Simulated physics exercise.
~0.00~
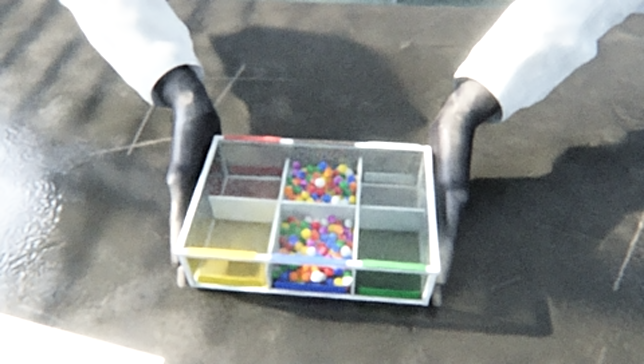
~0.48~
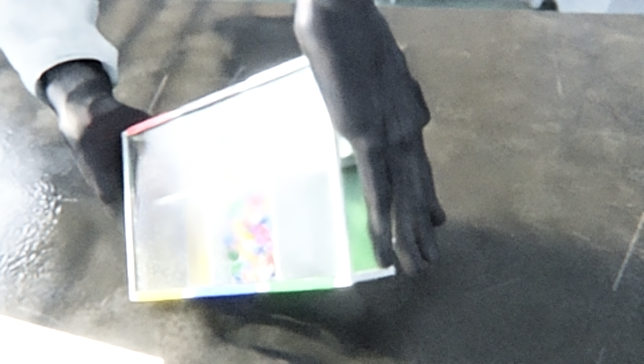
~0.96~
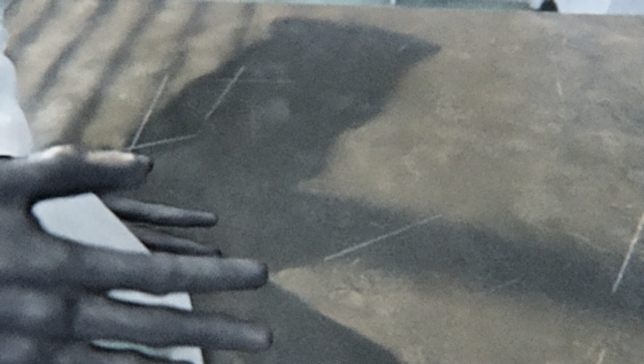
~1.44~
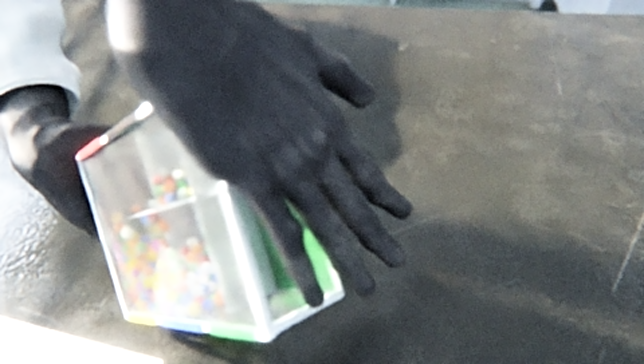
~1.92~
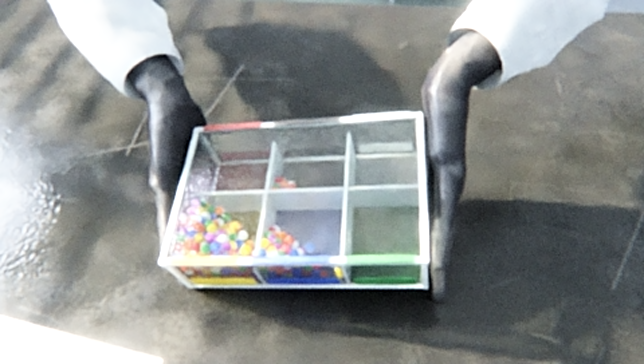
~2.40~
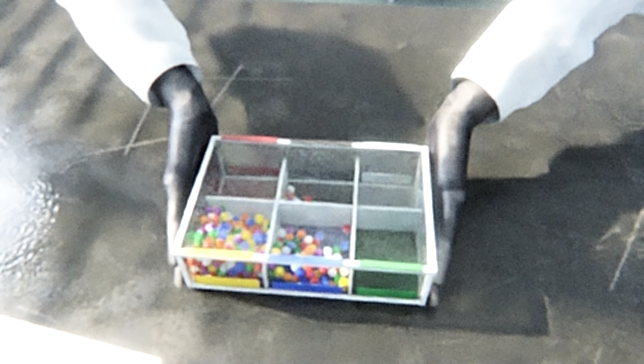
A clear-lidded sorting box of colorful beads, held flat by two dark hands, was tipped steeply over to the left, mostly out of view, then brought back flat, leaving most beads in the front left yellow section and many in the blue one beside it.
